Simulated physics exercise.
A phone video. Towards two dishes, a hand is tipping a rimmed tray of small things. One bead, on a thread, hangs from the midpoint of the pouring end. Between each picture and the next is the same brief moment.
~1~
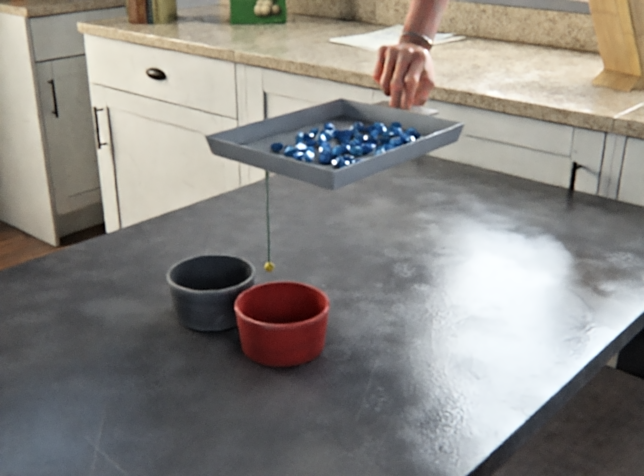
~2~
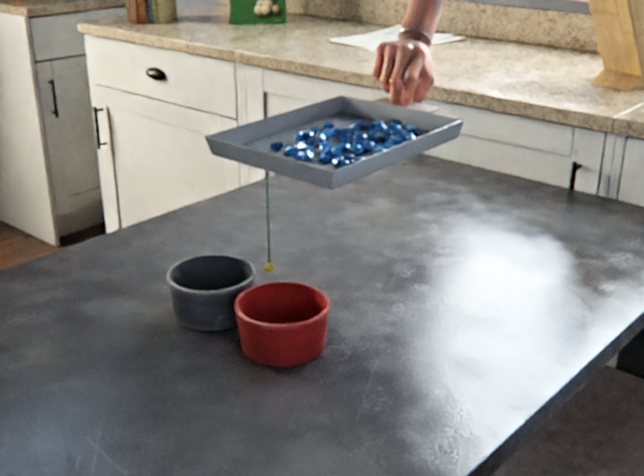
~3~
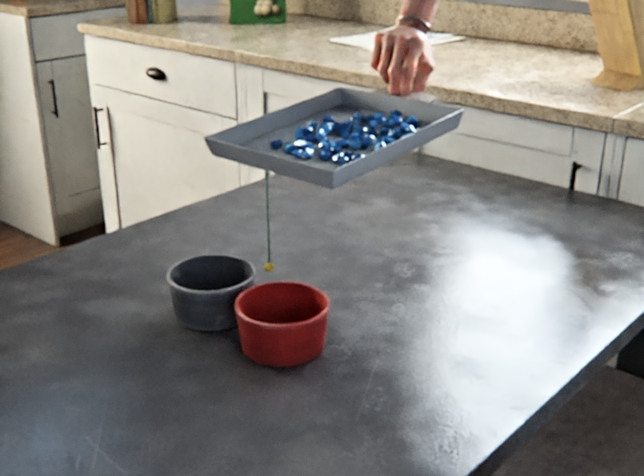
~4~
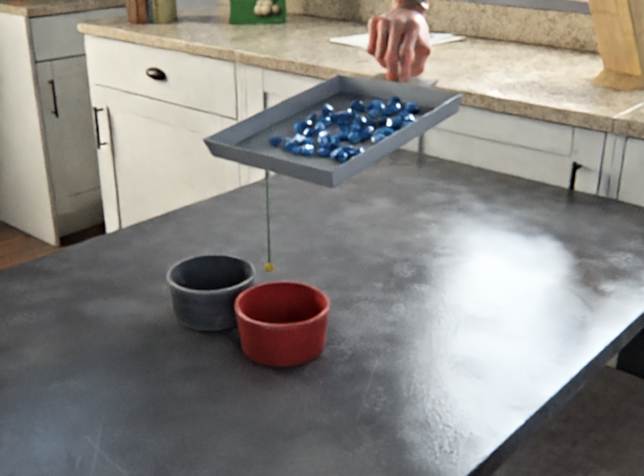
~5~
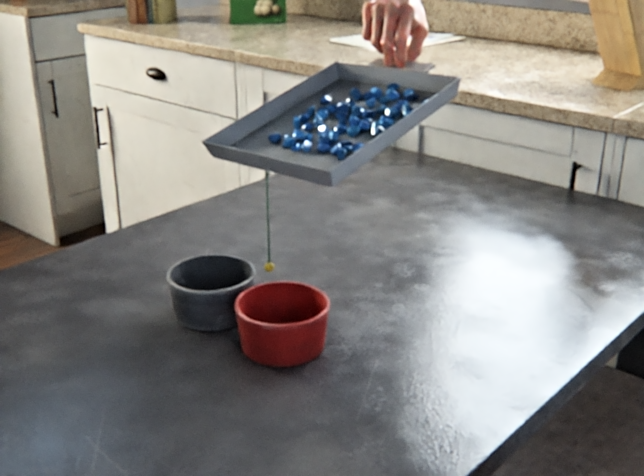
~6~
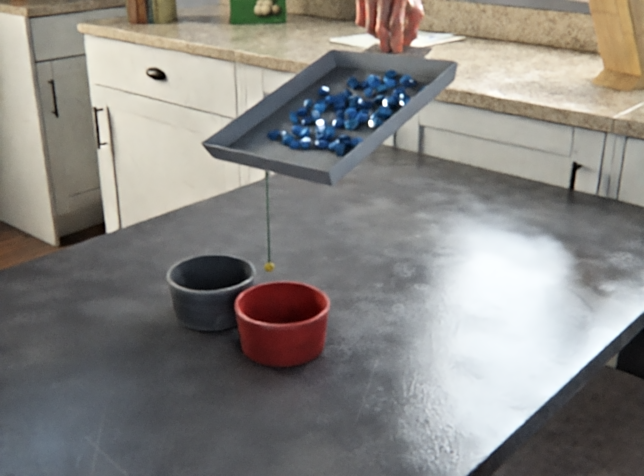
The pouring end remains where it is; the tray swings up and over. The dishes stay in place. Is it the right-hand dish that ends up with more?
No, my bet is the dish over on the left is left holding more.
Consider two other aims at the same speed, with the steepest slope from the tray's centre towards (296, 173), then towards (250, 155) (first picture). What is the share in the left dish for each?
About 0 % and about 80 %.
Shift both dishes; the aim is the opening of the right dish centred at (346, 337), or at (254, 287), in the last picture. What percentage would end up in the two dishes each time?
Close to 30 in a hundred, followed by close to 60 in a hundred.
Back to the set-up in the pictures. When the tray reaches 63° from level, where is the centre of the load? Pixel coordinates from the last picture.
The load's middle is around (260, 151).
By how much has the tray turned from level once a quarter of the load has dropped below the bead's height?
Roughly 95 degrees.
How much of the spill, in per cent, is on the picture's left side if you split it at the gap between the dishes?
70 in a hundred, roughly.
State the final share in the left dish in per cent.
Roughly 50 %.
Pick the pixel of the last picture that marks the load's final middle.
Last view, resting centre - approx. (221, 316).
Soon, tray tipped steeply; all on the tray.
A while on, tray tipped past a quarter turn; about half on the tray; a small part in the right dish; about a quarter in the left dish; a small part outside both; a small part in the air.
Towards the end, tray tipped past a quarter turn; about a quarter in the right dish; about half in the left dish; about a quarter outside both.
Finally, tray tipped past a quarter turn; about a quarter in the right dish; about half in the left dish; about a quarter outside both.
